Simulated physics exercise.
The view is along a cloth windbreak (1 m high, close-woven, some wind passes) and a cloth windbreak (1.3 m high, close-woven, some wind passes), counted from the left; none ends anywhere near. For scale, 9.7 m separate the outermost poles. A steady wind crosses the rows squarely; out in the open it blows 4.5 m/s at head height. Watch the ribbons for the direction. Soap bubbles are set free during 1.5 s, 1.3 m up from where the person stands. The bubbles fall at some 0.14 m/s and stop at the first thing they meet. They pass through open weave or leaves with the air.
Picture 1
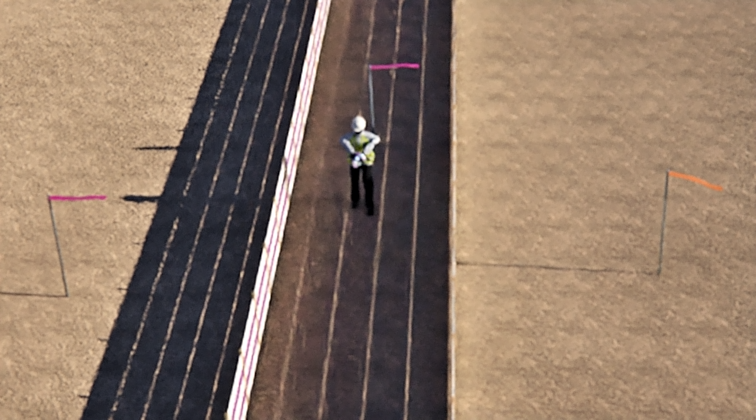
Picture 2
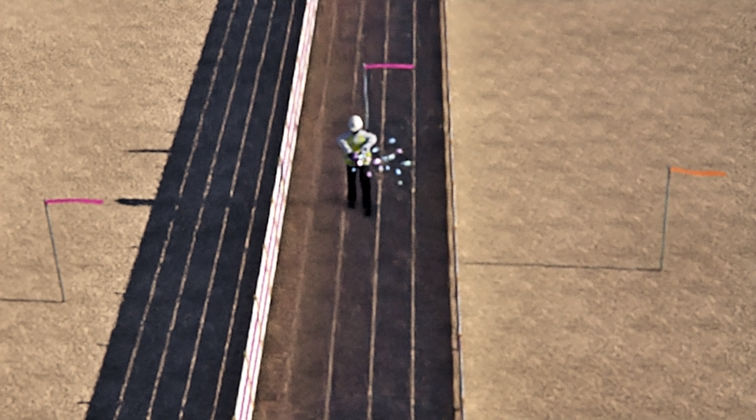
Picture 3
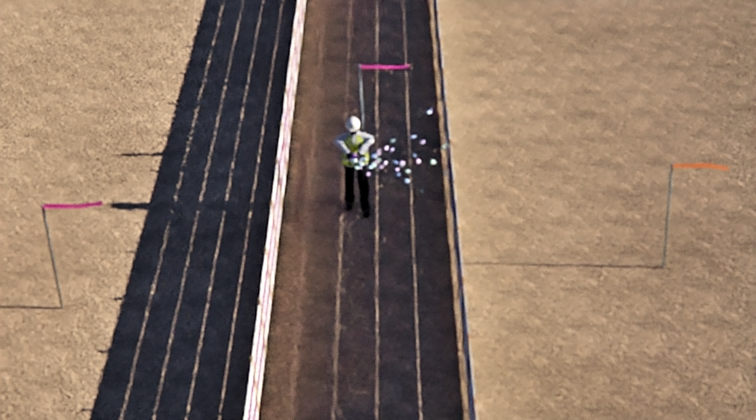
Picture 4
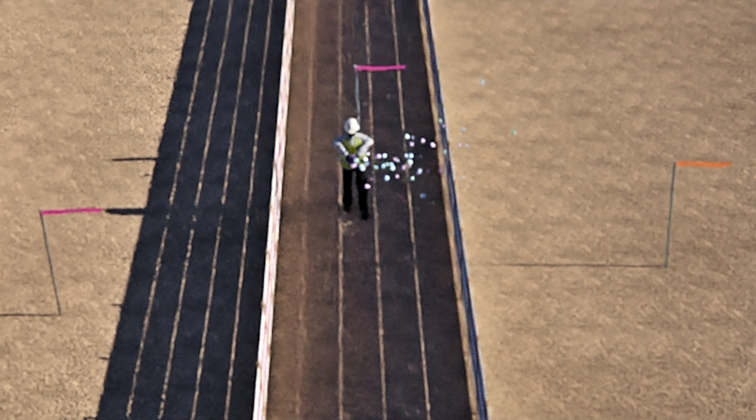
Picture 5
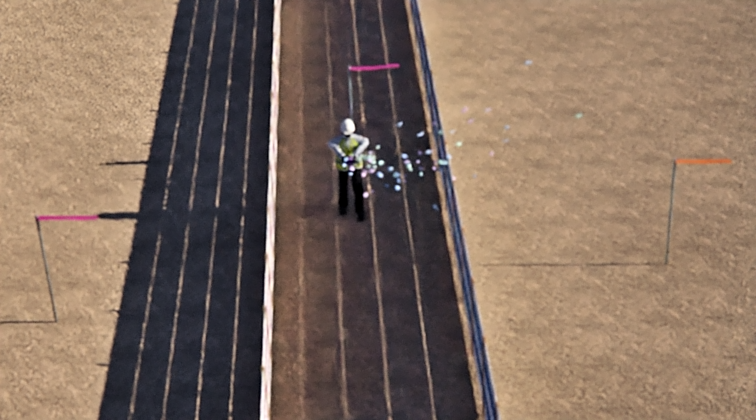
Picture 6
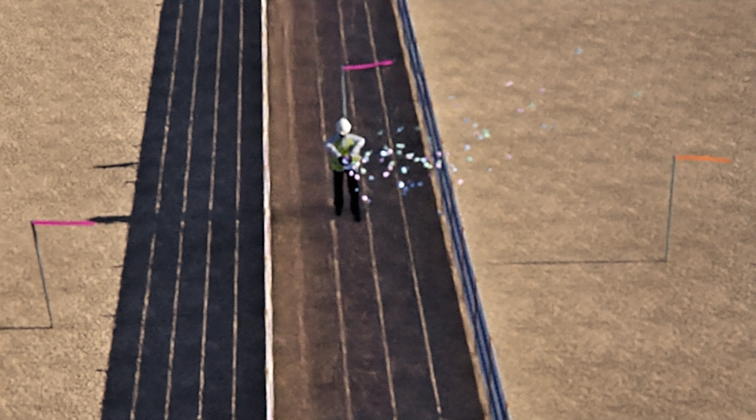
A person in a white helmet and yellow-green vest stands on a dark, lined strip between two long cloth windbreaks crossing tan ground, seen from high above. Pink ribbons fly from poles at left and just beyond the person, an orange one at right, all streaming rightward. Small pale bubbles appear beside the person and spread right, some passing over the right windbreak, while the view shifts slowly sideways.
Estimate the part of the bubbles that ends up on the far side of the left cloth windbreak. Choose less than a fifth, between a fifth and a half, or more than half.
The share that finishes beyond it is less than a fifth.
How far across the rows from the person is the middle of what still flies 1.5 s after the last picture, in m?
About 3.5 m.
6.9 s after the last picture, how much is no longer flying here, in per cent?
About 40 %.
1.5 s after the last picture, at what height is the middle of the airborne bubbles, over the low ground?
Roughly 1.4 m up.
Then, 1.5 s after the last picture, 0 % is no longer flying here, and 0 % is beyond the left cloth windbreak; the middle of what still flies is 1.4 m above the low ground, near (572, 145).
Then, 3.0 s after the last picture, 6 % is no longer flying here, and 0 % is beyond the left cloth windbreak.
Then, 6.9 s after the last picture, 41 % is no longer flying here, and 0 % is beyond the left cloth windbreak.
Then, 19.0 s after the last picture, 99 % is no longer flying here, and 0 % is beyond the left cloth windbreak.
Then, 44.0 s after the last picture, 100 % is no longer flying here, and 0 % is beyond the left cloth windbreak.
